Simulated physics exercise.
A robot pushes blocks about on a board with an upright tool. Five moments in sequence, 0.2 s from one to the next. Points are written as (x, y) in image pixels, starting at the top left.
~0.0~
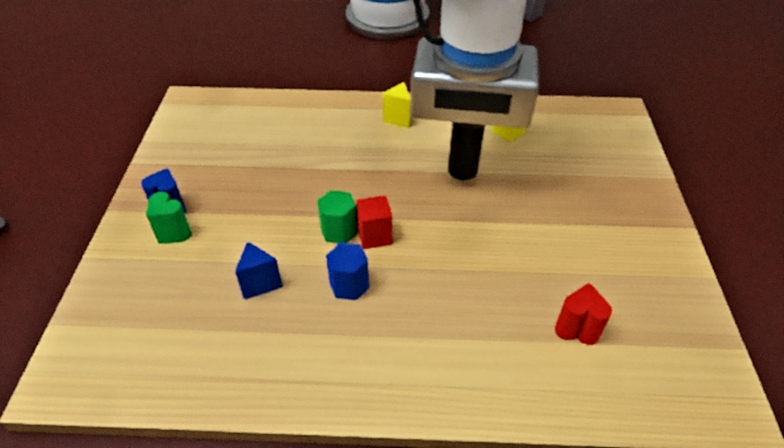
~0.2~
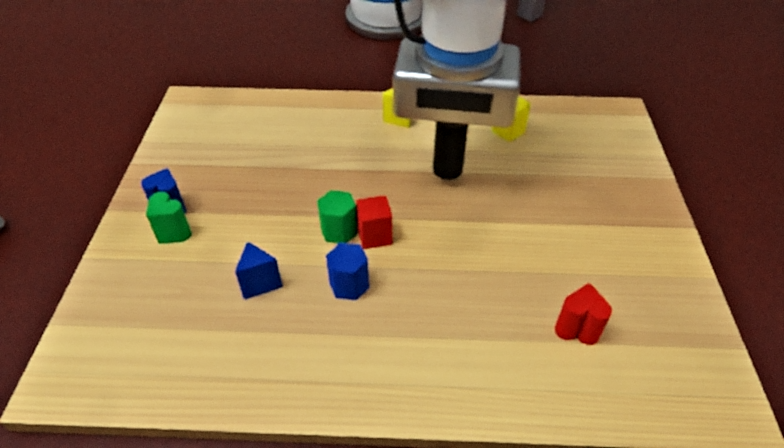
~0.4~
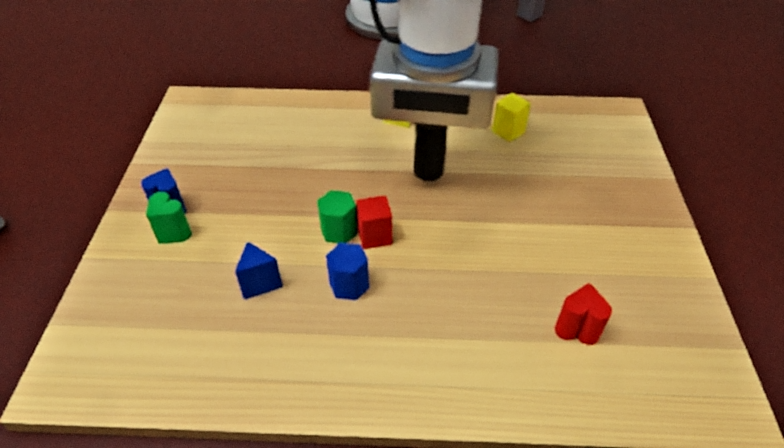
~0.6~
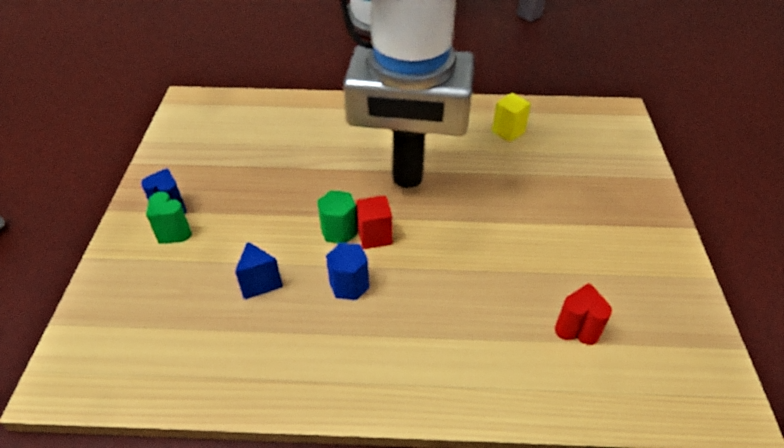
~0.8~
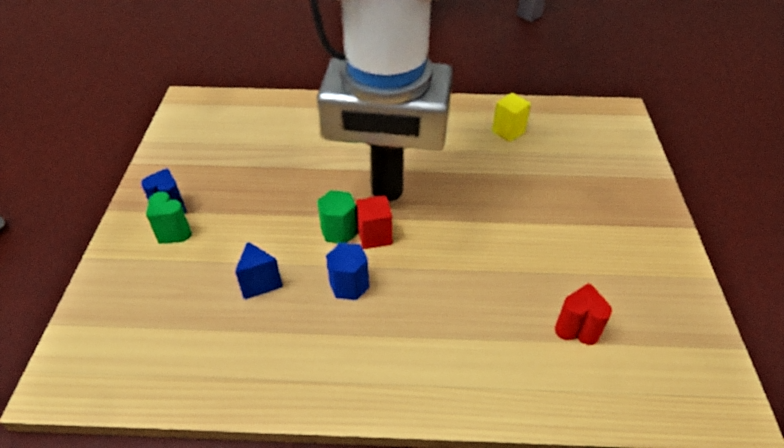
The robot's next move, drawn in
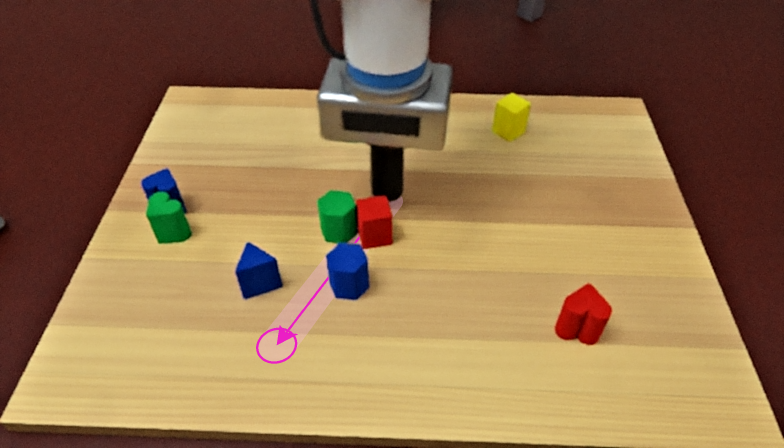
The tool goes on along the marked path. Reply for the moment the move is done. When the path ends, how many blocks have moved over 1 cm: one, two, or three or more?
Three or more move.
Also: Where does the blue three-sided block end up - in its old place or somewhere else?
The block stays on its spot.
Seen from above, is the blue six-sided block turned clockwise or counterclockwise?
It swings round anticlockwise.
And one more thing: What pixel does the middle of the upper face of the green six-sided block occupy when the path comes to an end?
The middle of its upper face should be somewhere near (315, 211).
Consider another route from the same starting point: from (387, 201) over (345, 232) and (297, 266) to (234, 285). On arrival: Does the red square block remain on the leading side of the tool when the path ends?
I believe not.
Path on the board, straight from (387, 201) to (277, 345).
The first path, step by step. One third of the way, tool at (354, 234); green six-sided block at (318, 210), turned 35° clockwise; red square block at (372, 236), turned 25° anticlockwise.
Two thirds of the way, tool at (317, 282); green six-sided block at (315, 211), turned 45° clockwise; blue six-sided block at (343, 282), turned 60° anticlockwise; red square block at (375, 240), turned 40° anticlockwise.
At the end, tool at (274, 336); blue three-sided block in place; green six-sided block at (315, 211), turned 45° clockwise; blue six-sided block at (343, 283), turned 65° anticlockwise; red square block at (375, 240), turned 40° anticlockwise.
